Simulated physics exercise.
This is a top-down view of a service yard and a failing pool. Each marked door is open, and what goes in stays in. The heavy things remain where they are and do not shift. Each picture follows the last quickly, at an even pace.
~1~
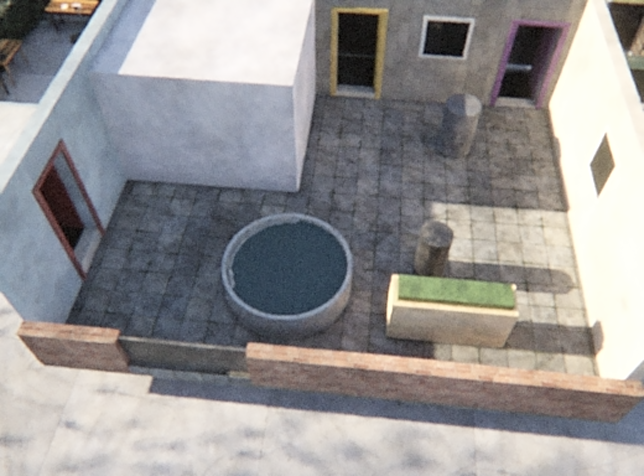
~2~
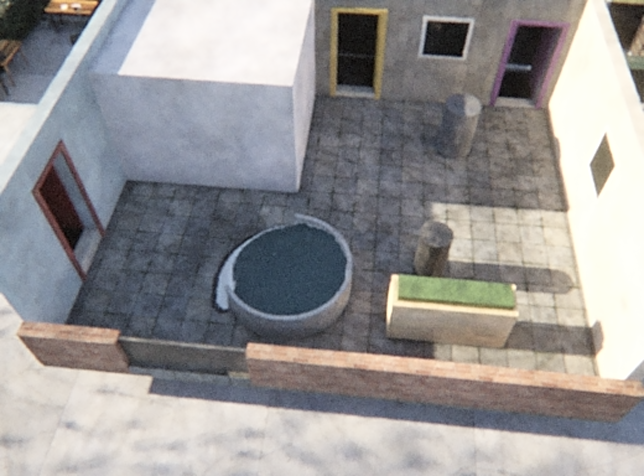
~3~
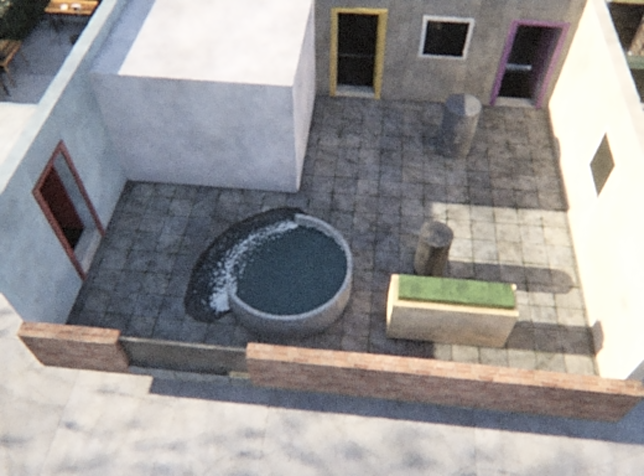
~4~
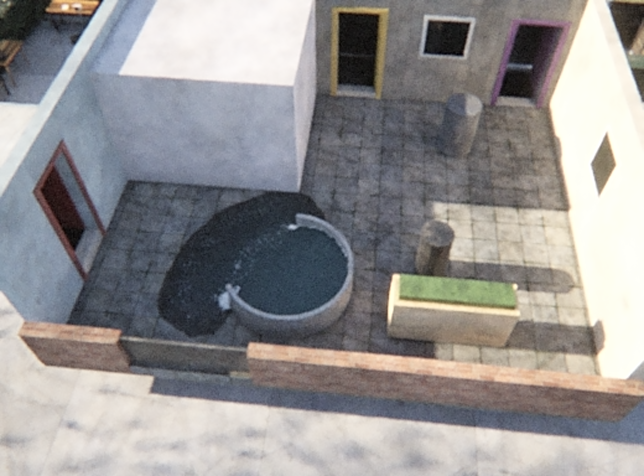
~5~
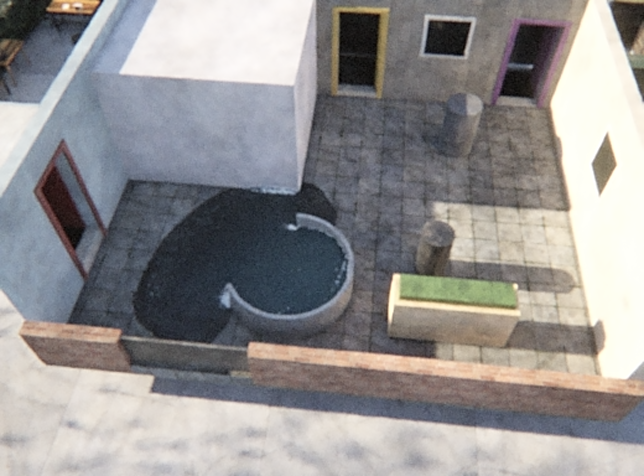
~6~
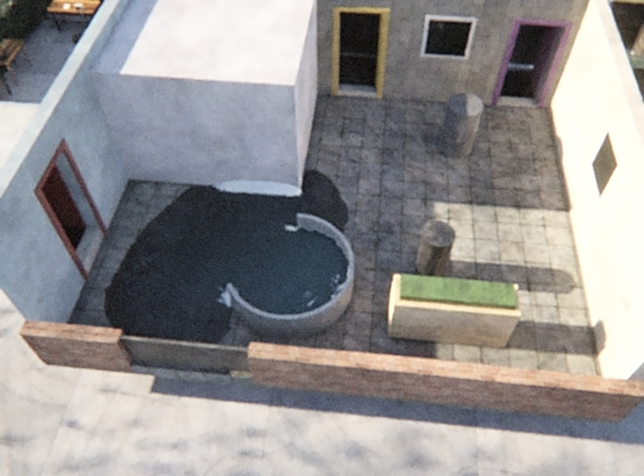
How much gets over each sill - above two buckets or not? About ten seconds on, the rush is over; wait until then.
At the red door, not above two buckets. At the purple door, not above two buckets. At the yellow door, not above two buckets.
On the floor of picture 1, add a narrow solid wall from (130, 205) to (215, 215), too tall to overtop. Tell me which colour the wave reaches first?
Answer: The red door.
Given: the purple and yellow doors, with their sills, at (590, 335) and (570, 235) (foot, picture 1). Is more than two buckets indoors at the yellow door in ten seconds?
Afterwards, the yellow one stays beneath the mark.
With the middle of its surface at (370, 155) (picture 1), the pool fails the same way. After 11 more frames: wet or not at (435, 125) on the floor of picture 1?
Soaked.
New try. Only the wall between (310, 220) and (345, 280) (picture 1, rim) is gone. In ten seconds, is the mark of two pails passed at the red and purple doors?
My guess is that the red stays short of it while the purple tops the mark.
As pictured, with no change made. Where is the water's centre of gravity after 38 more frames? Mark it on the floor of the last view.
I'd put it at around (225, 272).
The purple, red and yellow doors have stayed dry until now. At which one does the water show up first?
I'd go with the red one.
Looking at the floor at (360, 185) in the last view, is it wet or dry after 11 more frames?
Submerged.
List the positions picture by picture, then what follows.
In the first picture, still water in the round tank at (287, 266).
In the second picture, water pours out at (244, 251) and has run to (226, 310).
In the third picture, the front is at (299, 213), out from the gap at (244, 252).
In the fourth picture, the front is at (305, 200), out from the gap at (245, 253).
In the fifth picture, water pours out at (246, 253) and has run to (142, 313).
In the sixth picture, water pours out at (246, 253) and has run to (112, 311).
A moment on, water covers 25 % of the floor; the red door wet at the sill, nothing in, the purple door not reached, the yellow door not reached.
Next, water covers 25 % of the floor; the red door wet at the sill, nothing in, the purple door not reached, the yellow door not reached.
Then, water covers 30 % of the floor; the red door wet at the sill, nothing in, the purple door not reached, the yellow door not reached.
Later, water covers 45 % of the floor; the red door wet at the sill, nothing in, the purple door not reached, the yellow door not reached.
In the end, water covers 75 % of the floor; the red door wet at the sill, nothing in, the purple door not reached, the yellow door not reached.
